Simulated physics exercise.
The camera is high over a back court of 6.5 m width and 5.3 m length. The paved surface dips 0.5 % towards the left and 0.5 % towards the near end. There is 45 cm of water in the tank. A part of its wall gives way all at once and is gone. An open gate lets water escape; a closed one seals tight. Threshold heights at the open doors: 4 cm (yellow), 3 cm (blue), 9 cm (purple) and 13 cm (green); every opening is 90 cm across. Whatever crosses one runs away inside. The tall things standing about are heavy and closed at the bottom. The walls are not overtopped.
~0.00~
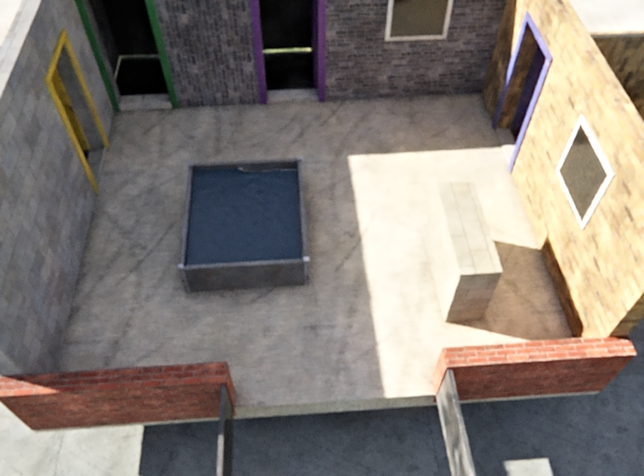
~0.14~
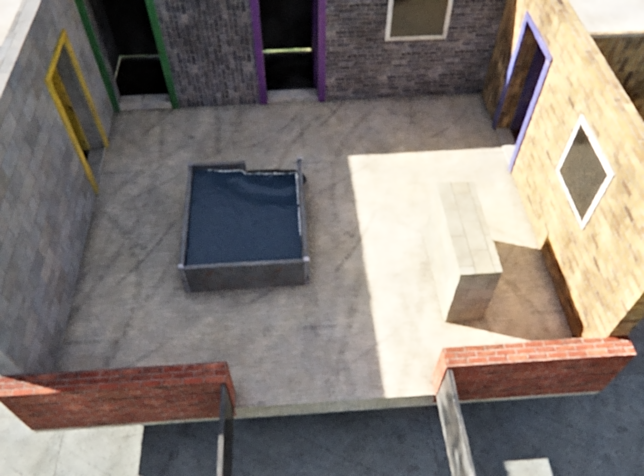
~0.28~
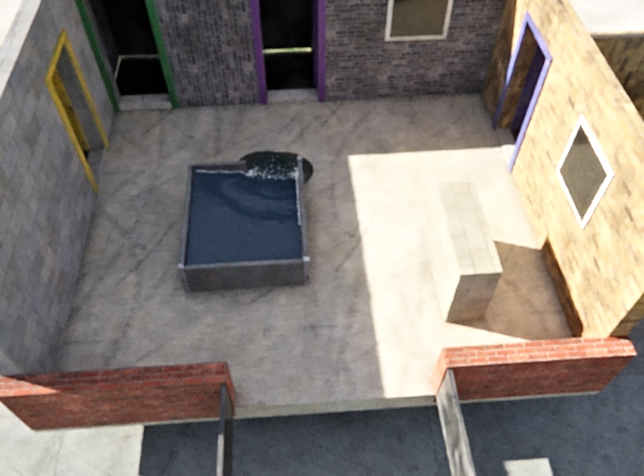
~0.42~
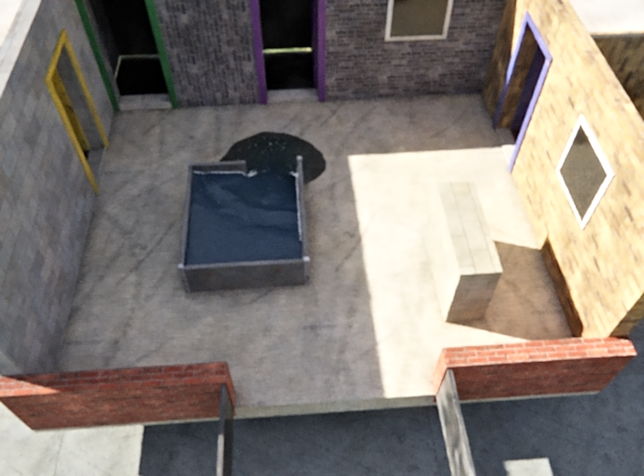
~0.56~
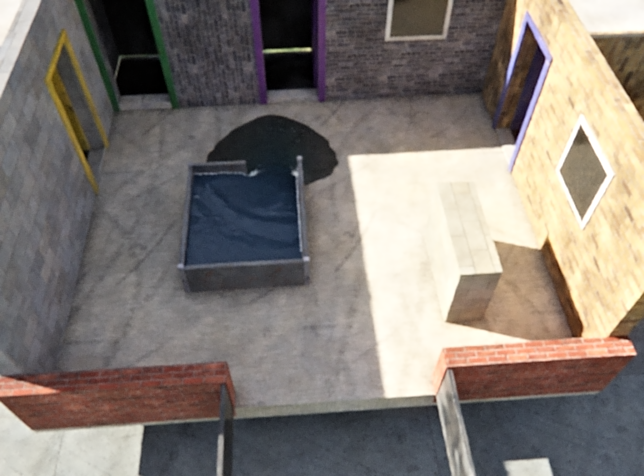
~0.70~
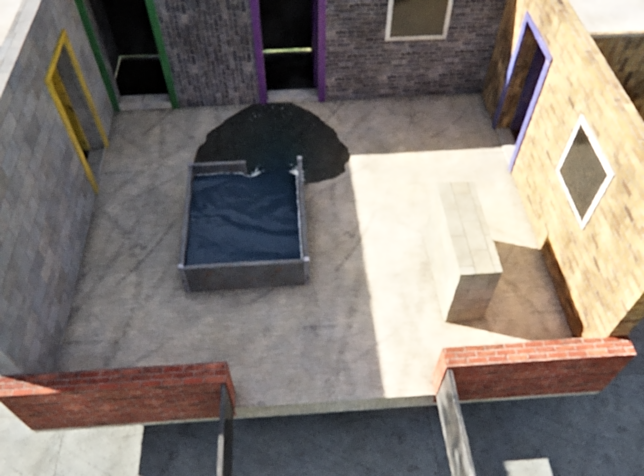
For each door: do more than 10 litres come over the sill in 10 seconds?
The water let in: At the yellow door it exceeds the limit; at the blue door it exceeds the limit; at the purple door it goes over the limit; at the green door it stays under the limit.
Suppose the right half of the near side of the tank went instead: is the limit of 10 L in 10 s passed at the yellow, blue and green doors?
Against that limit: Yellow not over, blue under, green not over.
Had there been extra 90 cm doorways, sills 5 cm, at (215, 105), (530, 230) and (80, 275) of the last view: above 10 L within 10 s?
In turn: Over, under, under.
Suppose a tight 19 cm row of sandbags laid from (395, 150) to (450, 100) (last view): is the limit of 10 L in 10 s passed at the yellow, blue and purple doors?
Against that limit: Yellow past it, blue under, purple past it.
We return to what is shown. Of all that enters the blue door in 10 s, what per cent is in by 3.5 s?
Some 0 per cent by then.
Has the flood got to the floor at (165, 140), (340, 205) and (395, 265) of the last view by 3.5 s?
In turn: Under water, not reached, not reached.
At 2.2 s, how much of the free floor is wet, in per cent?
Some 20 per cent of it.
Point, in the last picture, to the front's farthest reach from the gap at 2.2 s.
Around (452, 96).
After 1.4 s water covers 15 % of the floor and is deepest (24 cm) near (272, 180); yellow door not reached, blue door not reached, purple door 8 cm at the sill, 15 L in, green door not reached.
After 2.2 s water covers 20 % of the floor and is deepest (20 cm) near (260, 106); yellow door not reached, blue door not reached, purple door 19 cm at the sill, 54 L in, green door 5 cm at the sill, 0 L in.
After 3.5 s water covers 30 % of the floor and is deepest (14 cm) near (125, 113); yellow door 6 cm at the sill, 0 L in, blue door 4 cm at the sill, 0 L in, purple door 13 cm at the sill, 94 L in, green door 8 cm at the sill, 0 L in.
After 6.0 s water covers 60 % of the floor and is deepest (10 cm) near (113, 120); yellow door 6 cm at the sill, 9 L in, blue door 6 cm at the sill, 13 L in, purple door 9 cm at the sill, 109 L in, green door 8 cm at the sill, 0 L in.
After 10.0 s water covers 80 % of the floor and is deepest (8 cm) near (51, 401); yellow door 5 cm at the sill, 18 L in, blue door 4 cm at the sill, 26 L in, purple door 5 cm at the sill, 109 L in, green door 5 cm at the sill, 0 L in.
